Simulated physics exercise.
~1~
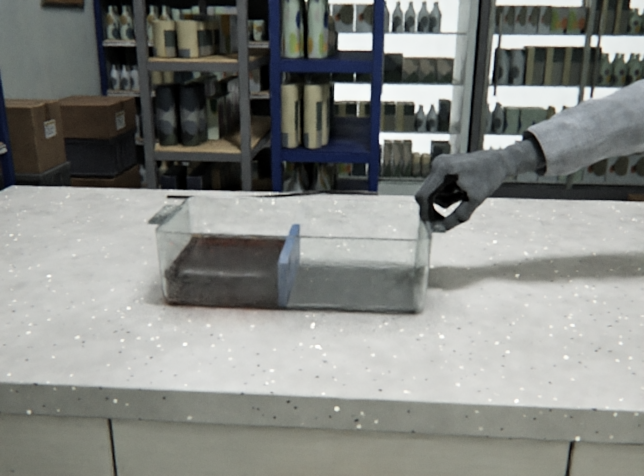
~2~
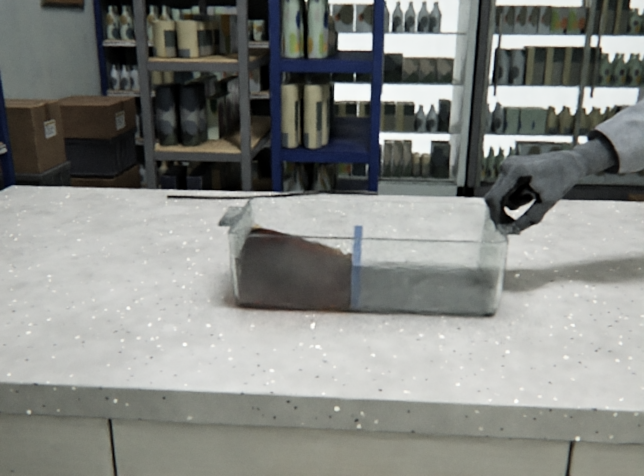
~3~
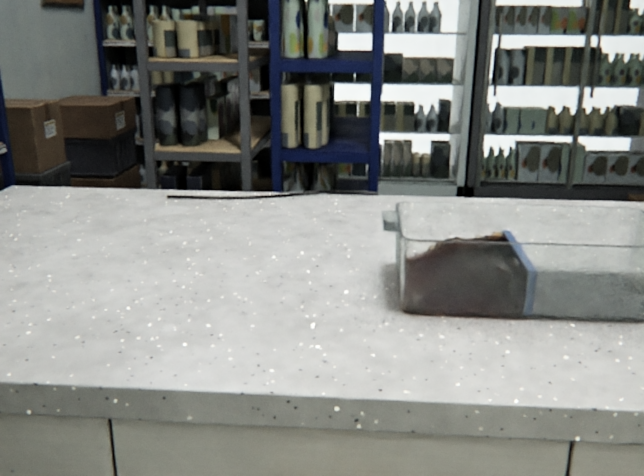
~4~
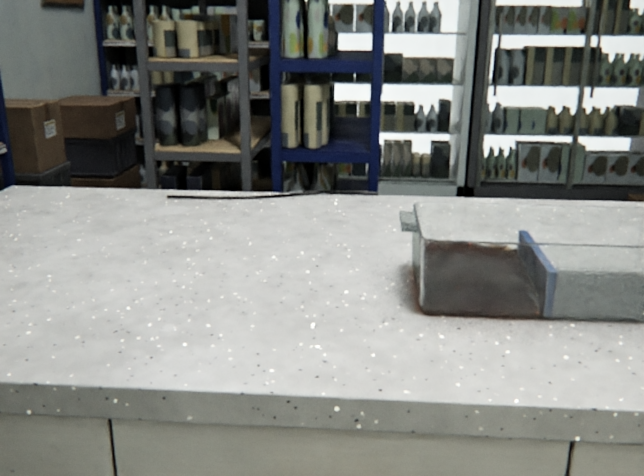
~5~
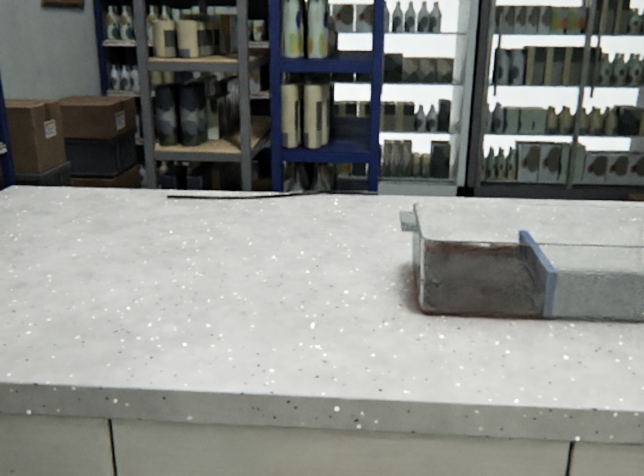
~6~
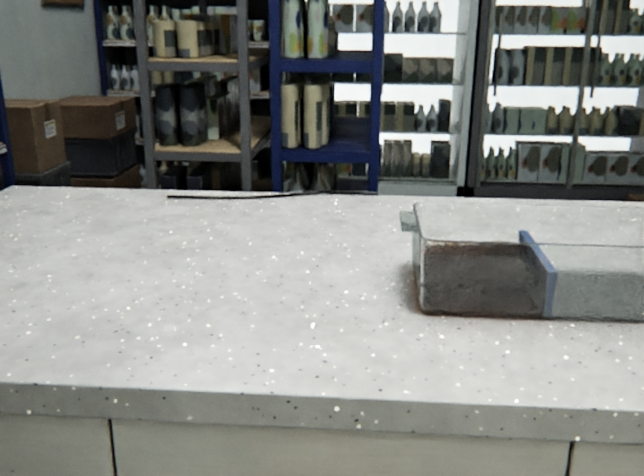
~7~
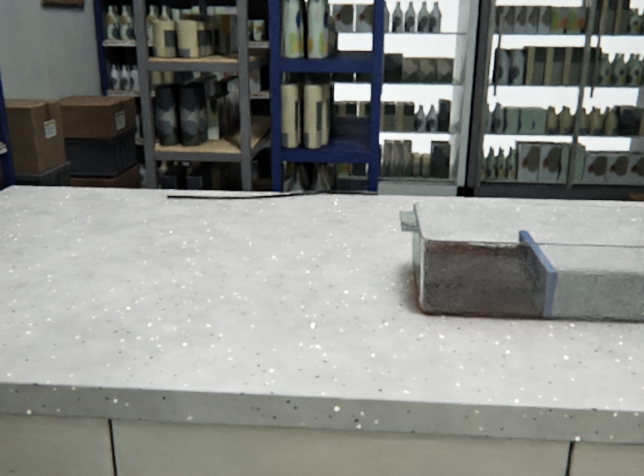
On a speckled counter, a gloved hand slides a divided clear box of dark liquid right.
